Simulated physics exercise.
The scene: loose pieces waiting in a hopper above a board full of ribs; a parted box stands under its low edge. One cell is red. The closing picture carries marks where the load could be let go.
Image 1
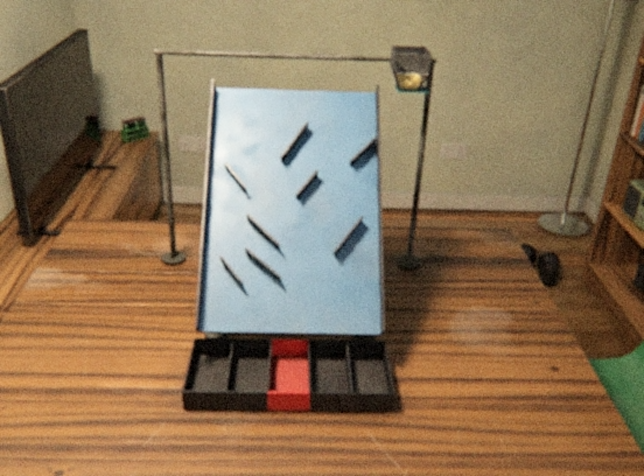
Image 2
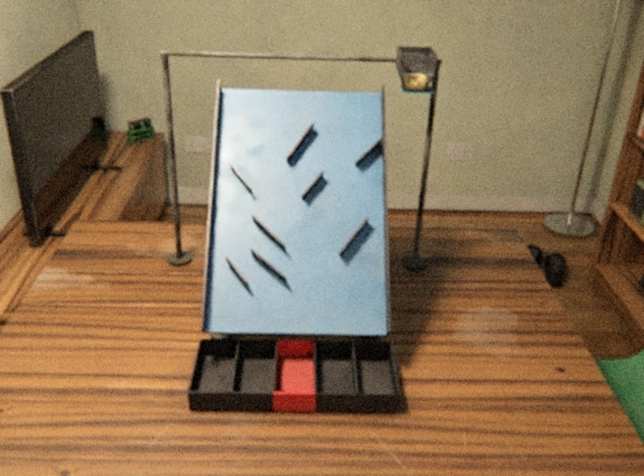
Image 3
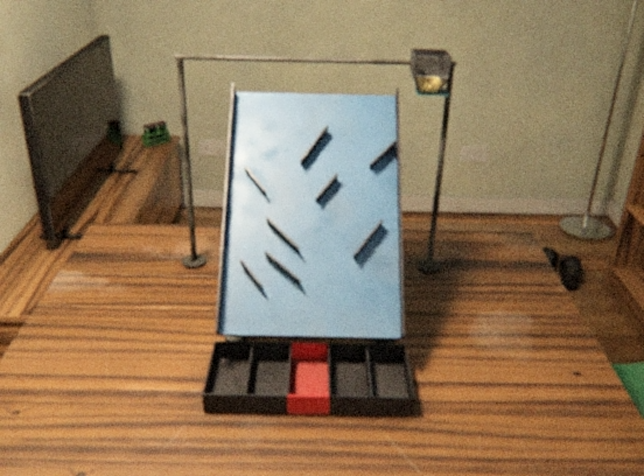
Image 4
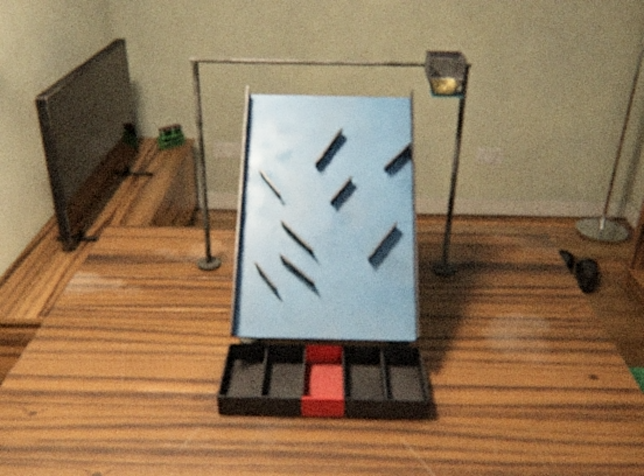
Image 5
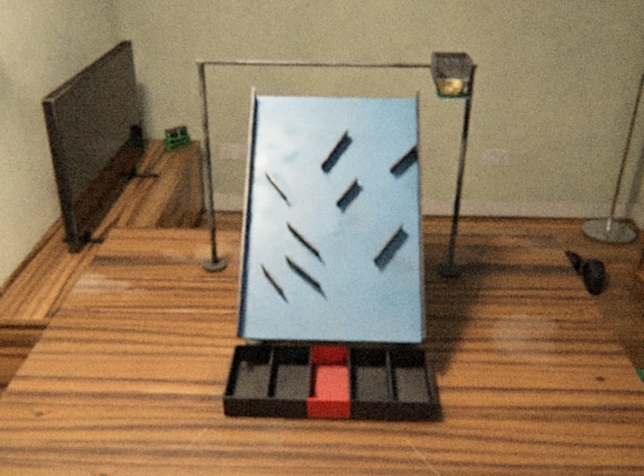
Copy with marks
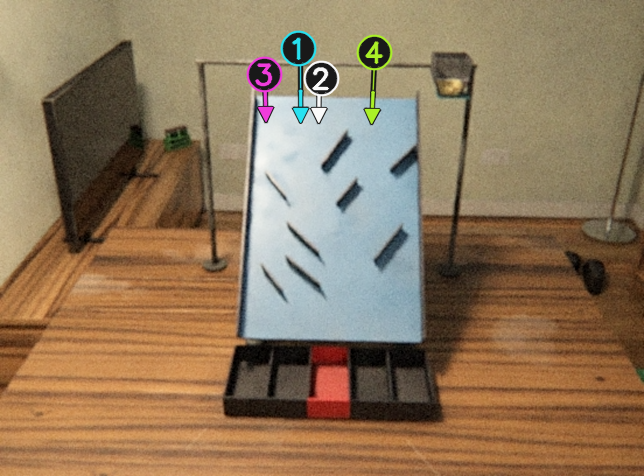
Tilted blue board with dark ribs standing over a parted box with one red cell, the whole view shifting slightly rightward.
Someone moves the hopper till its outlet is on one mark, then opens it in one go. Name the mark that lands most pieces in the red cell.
I would pick mark 4.
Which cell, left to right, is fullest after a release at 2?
The fourth.
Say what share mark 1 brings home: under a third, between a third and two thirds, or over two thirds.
Under a third.
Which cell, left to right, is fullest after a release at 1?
The fourth from the left.
On the marked copy, mark 1 meets the board at (300, 117); mark 2 meets the board at (318, 117); mark 3 meets the board at (265, 116); mark 4 meets the board at (371, 118).
If 1 is chosen, just a few in the red cell, the larger part in other cells, about a tenth outside the box.
If 2 is chosen, about a tenth in the red cell, almost all in other cells, just a few outside the box.
If 3 is chosen, just a few in the red cell, the larger part in other cells, about a tenth outside the box.
If 4 is chosen, roughly half in the red cell, roughly a third in other cells, about a tenth outside the box.
